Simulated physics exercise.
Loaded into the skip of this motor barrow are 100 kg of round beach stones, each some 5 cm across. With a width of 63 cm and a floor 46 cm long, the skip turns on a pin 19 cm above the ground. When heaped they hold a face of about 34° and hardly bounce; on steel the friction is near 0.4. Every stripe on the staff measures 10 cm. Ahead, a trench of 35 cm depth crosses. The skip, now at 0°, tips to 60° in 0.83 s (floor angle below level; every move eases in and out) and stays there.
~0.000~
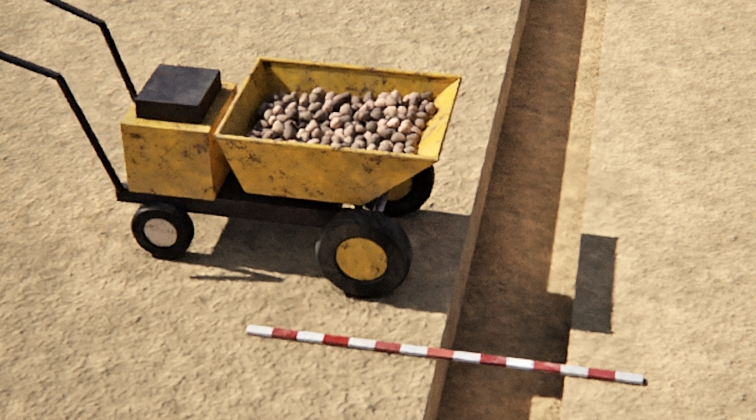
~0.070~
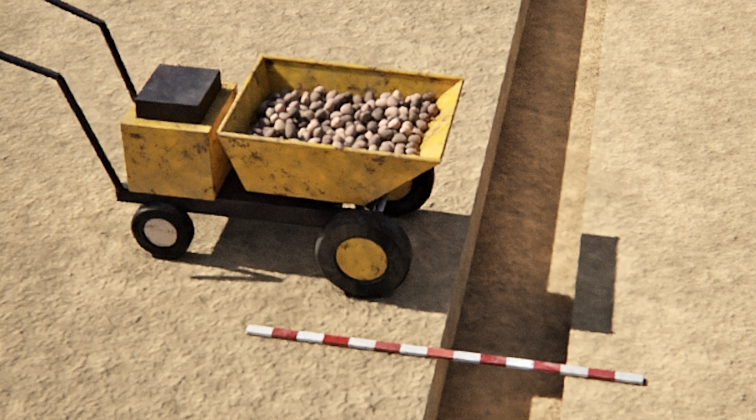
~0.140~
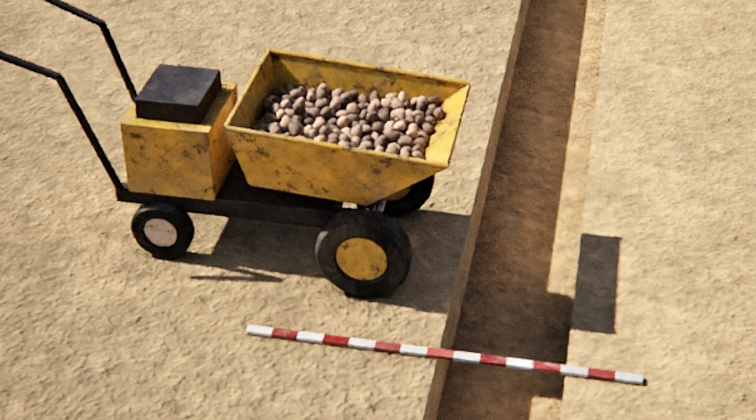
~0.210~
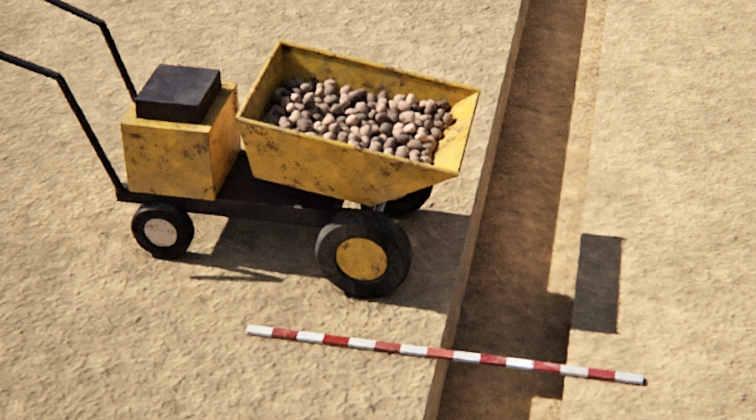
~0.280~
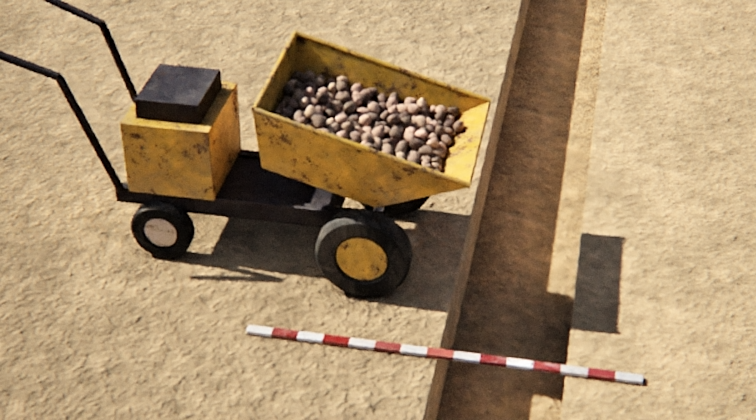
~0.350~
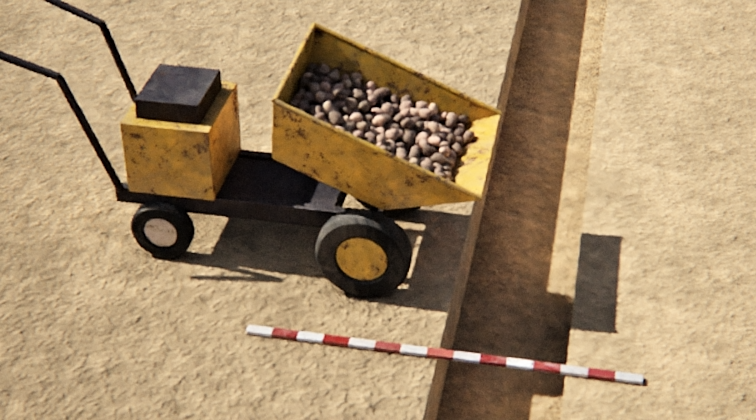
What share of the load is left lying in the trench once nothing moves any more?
About 76 per cent.
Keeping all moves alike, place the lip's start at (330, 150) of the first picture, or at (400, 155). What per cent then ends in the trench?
First place: Near 85%; second place: Near 100%.
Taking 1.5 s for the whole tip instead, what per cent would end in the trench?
That works out at about 85 in a hundred.
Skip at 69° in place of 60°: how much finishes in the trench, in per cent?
The trench would hold about 85% of it.
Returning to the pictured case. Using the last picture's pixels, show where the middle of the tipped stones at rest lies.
Look at roughly (545, 326).
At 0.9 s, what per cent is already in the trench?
Around 15 per cent of it, at that instant.
After 0.6 s the floor is at 50°; 100 % in the skip; the foremost stones are at (495, 201).
After 0.9 s the floor is at 60°; 83 % in the skip, 17 % in the trench; the foremost stones are at (569, 283).
After 1.3 s the floor is at 60°; 31 % in the skip, 46 % in the trench, 22 % past the trench; the foremost stones are at (683, 291).
After 3.2 s the floor is at 60°; 0 % in the skip, 76 % in the trench, 24 % past the trench; the foremost stones are past the picture's edge.
